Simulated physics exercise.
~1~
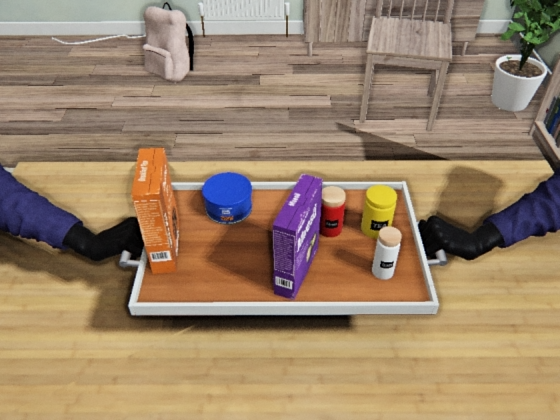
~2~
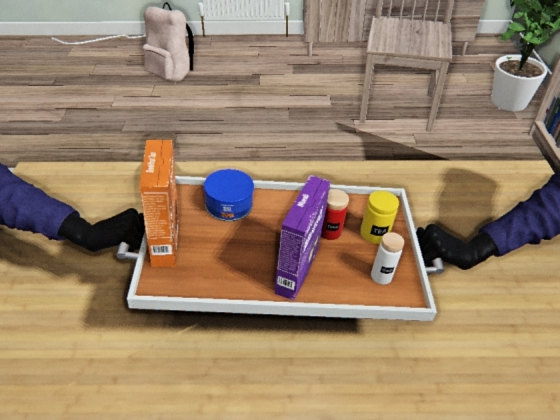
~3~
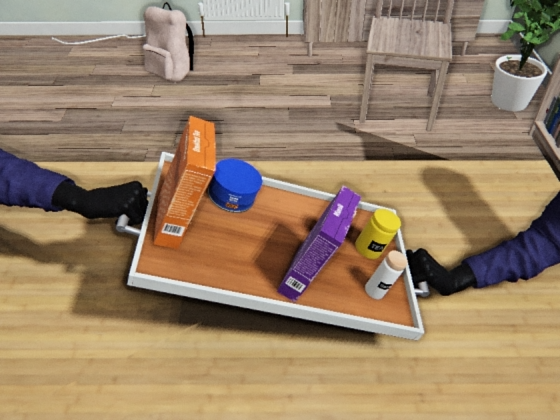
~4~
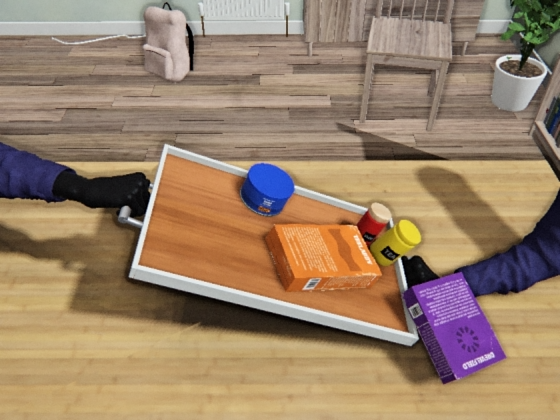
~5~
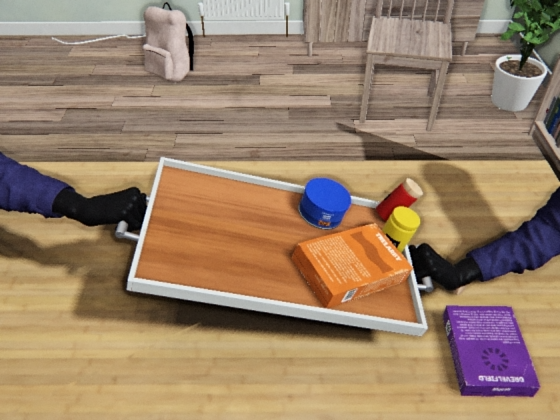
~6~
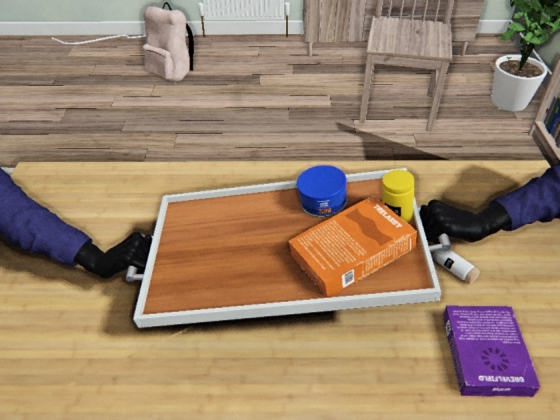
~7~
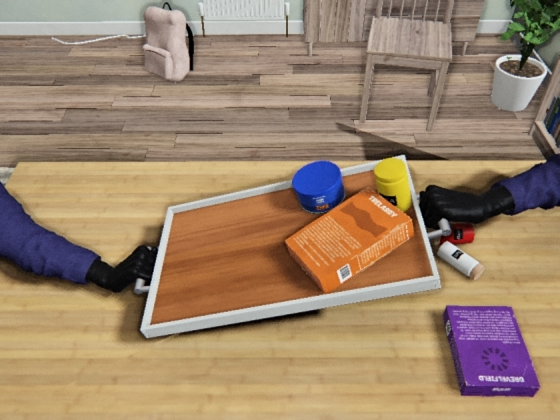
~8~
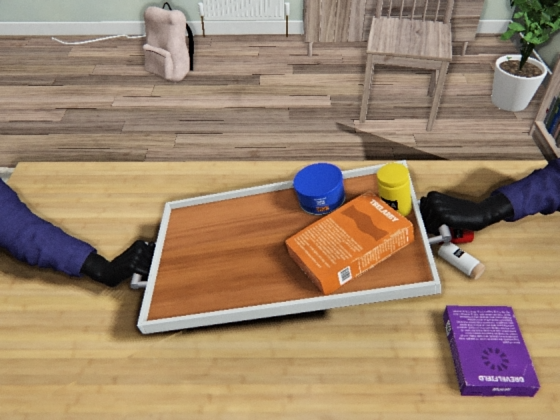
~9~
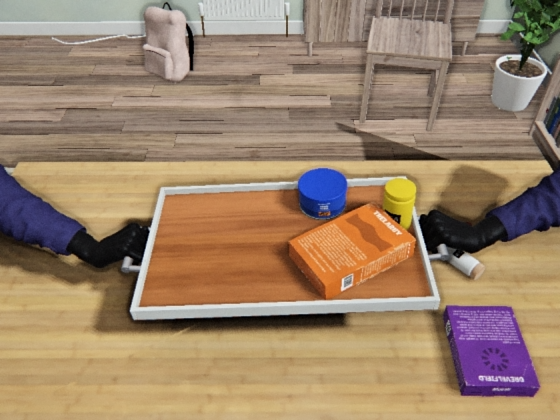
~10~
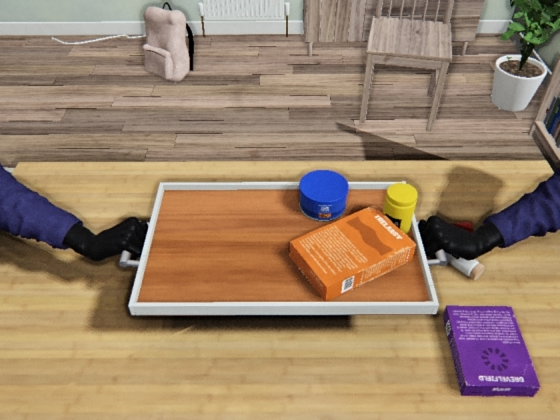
A tilting tray spills a purple box and two shakers, leaving an orange box toppled aboard.
